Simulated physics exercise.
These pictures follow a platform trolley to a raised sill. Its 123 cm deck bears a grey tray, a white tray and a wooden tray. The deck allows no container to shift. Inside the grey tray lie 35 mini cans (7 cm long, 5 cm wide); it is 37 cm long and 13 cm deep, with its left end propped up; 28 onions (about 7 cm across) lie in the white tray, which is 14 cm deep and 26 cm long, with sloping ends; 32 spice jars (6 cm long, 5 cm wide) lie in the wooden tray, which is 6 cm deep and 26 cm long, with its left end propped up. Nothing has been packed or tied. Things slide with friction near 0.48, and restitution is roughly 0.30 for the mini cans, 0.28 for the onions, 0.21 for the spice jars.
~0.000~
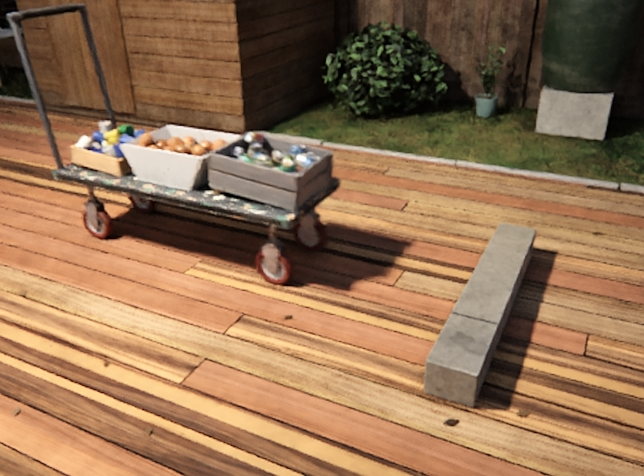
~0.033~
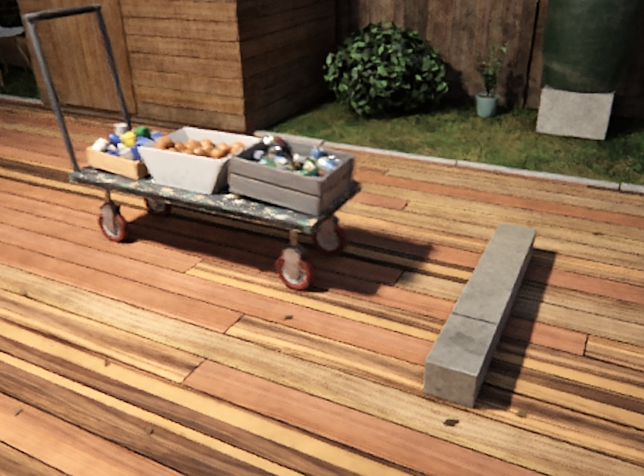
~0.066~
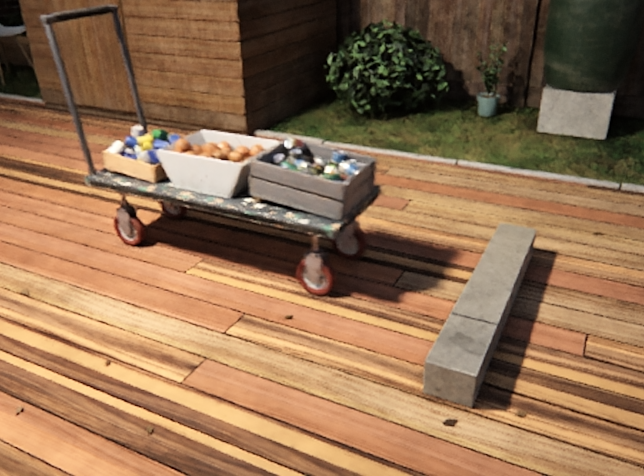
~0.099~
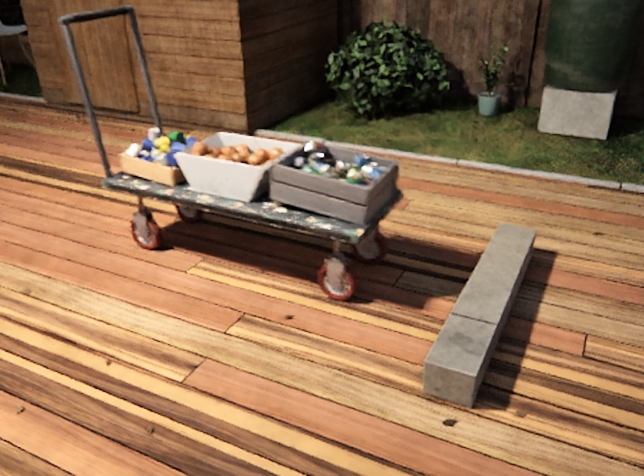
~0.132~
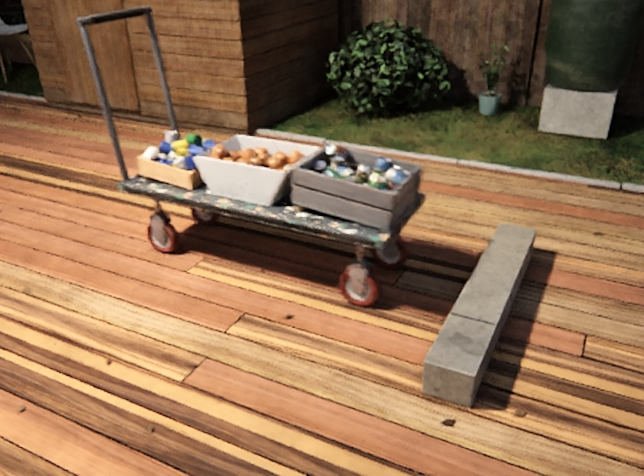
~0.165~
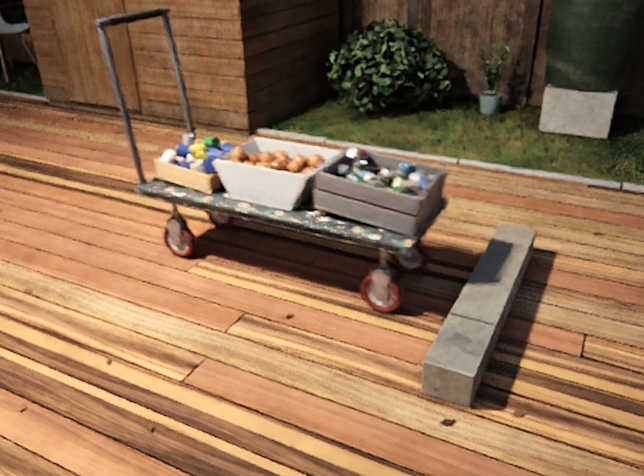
Platform trolley carrying a wooden tray, a white tray and a grey tray rolling rightward across wooden decking, nearing a raised sill.
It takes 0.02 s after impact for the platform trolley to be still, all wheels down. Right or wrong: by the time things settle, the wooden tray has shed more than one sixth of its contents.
Right.
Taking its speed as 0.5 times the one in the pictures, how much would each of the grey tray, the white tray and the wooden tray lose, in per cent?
In that case the grey tray sheds 0 per cent, the white tray 0 per cent and the wooden tray 0 per cent.
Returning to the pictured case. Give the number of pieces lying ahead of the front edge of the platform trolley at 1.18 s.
I count about 4 pieces out front at that moment.
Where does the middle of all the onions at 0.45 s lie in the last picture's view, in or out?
Around (344, 178) in pixels.
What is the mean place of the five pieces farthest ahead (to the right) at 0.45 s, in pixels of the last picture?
Close to (484, 177) in the last view.
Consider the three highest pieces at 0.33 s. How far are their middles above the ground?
Roughly 60 cm.
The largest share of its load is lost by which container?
Answer: The wooden tray.
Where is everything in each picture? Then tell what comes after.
In the first frame (each is followed by its nearest rim corner in this view; the camera moves round a little), wooden tray, (117, 160); white tray, (200, 157); 67 cm short of the stop; none out.
Wooden tray, (135, 163); white tray, (220, 161); 58 cm short of the stop, in the second frame.
Wooden tray, (152, 166); white tray, (240, 164); 48 cm short of the stop, in the third frame.
Wooden tray, (171, 169); white tray, (261, 168); 39 cm short of the stop, in the fourth frame.
Wooden tray, (189, 172); white tray, (283, 172); 30 cm short of the stop, in the fifth frame.
Wooden tray, (208, 176); white tray, (305, 176); 20 cm short of the stop; none out, in the sixth frame.
After 0.23 s, impact.
After 0.33 s, grey tray 35 in, 0 out, white tray 28 in, 0 out and wooden tray 28 in, 4 out.
After 0.45 s, grey tray 33 in, 2 out, white tray 25 in, 3 out and wooden tray 24 in, 8 out.
After 0.68 s, grey tray 30 in, 5 out, white tray 23 in, 5 out and wooden tray 23 in, 9 out.
Final count (at 1.18 s), grey tray 30 in, 5 out, white tray 23 in, 5 out and wooden tray 23 in, 9 out. Asked share, 9 of 32, 28 per cent.
